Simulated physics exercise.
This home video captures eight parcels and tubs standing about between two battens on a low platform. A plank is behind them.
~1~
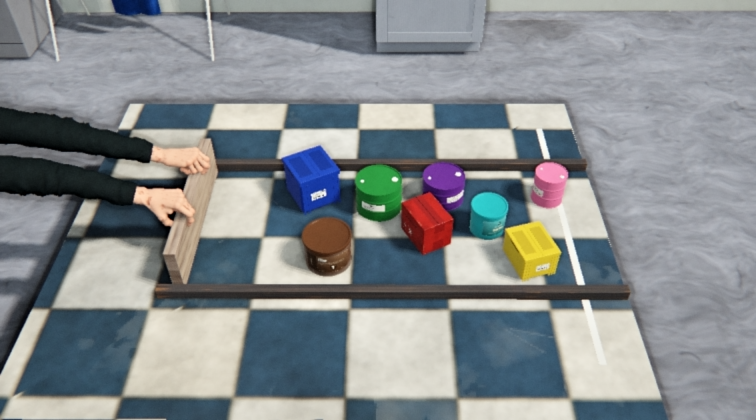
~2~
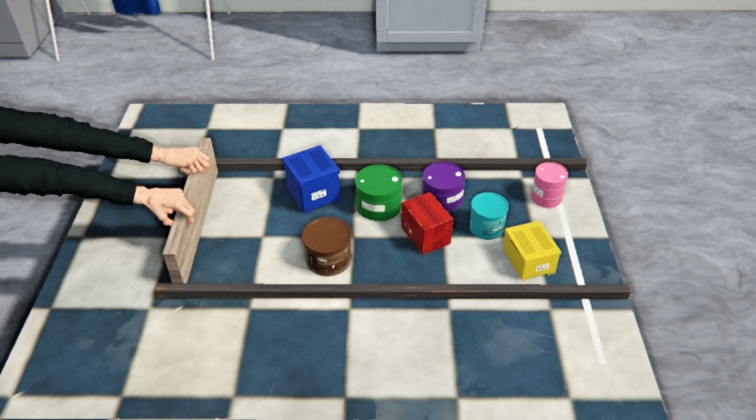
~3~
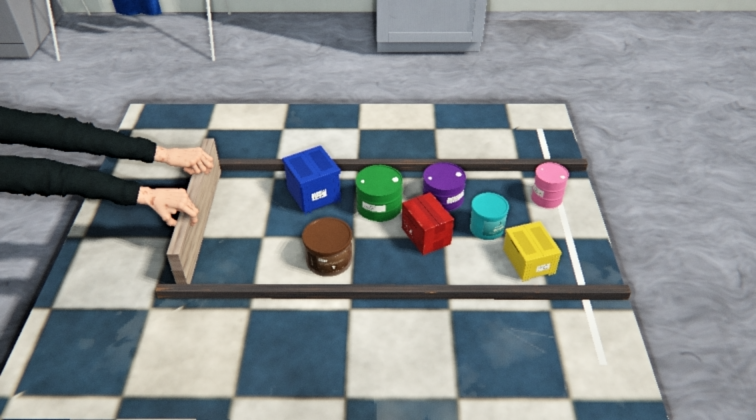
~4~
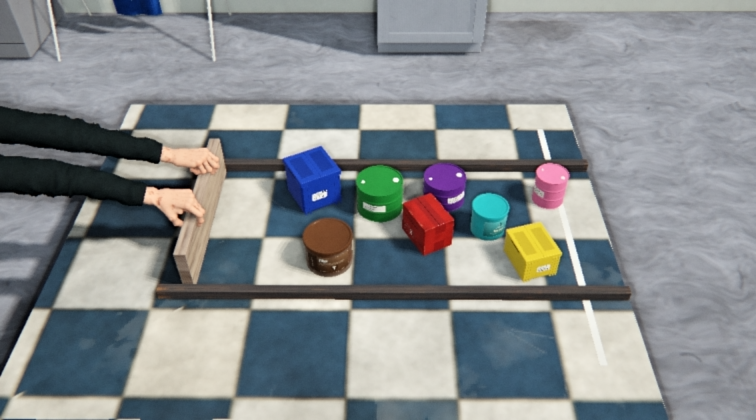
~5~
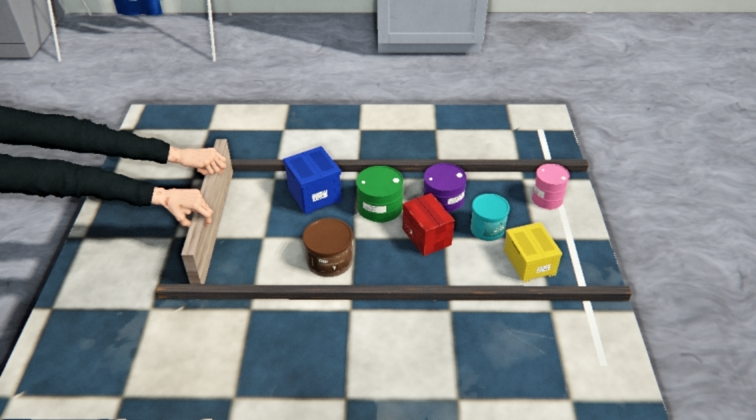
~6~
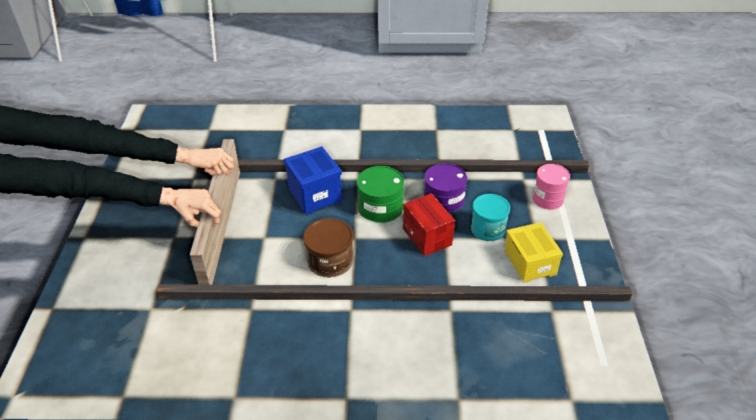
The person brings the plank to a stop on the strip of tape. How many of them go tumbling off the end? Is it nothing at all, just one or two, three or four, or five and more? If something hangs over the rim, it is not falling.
Five at the least fall.
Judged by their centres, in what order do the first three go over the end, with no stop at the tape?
Pink canister, purple canister, green canister.
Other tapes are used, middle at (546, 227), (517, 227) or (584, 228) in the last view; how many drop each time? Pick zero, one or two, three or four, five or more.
In the order of the places given: Five or over; one to two; at least five.
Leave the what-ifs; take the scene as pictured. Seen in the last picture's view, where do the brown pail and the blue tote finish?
Roughly (604, 253), and the other roughly (586, 187).
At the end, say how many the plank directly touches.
All in all, 3.
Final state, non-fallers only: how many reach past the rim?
3.
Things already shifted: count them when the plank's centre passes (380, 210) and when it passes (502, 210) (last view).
In order, the tallies are 5 and 8.
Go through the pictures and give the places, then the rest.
In the first picture, pink canister (549, 186); yellow tote (530, 251); turquoise pail (488, 217); plank (193, 209); tape (565, 226).
In the second picture, yellow tote (530, 251); purple canister (443, 187).
In the third picture, turquoise pail (488, 217); plank (197, 209).
In the fourth picture, pink canister (550, 186); brown pail (329, 248).
In the fifth picture, yellow tote (532, 252); green canister (380, 194).
In the sixth picture, pink canister (551, 187); yellow tote (532, 252); turquoise pail (490, 218); plank (218, 209); tape (567, 227).
Soon after, none off yet; pink canister at rest near (551, 187); yellow tote at rest near (532, 252); turquoise pail at rest near (490, 218).
After that, none off yet; pink canister displaced a little near (567, 192); yellow tote displaced a little near (535, 256); turquoise pail displaced about its own width near (531, 225).
In the end, the number that fall off is five or more; gone, green canister, purple canister, turquoise pail, yellow tote and pink canister.
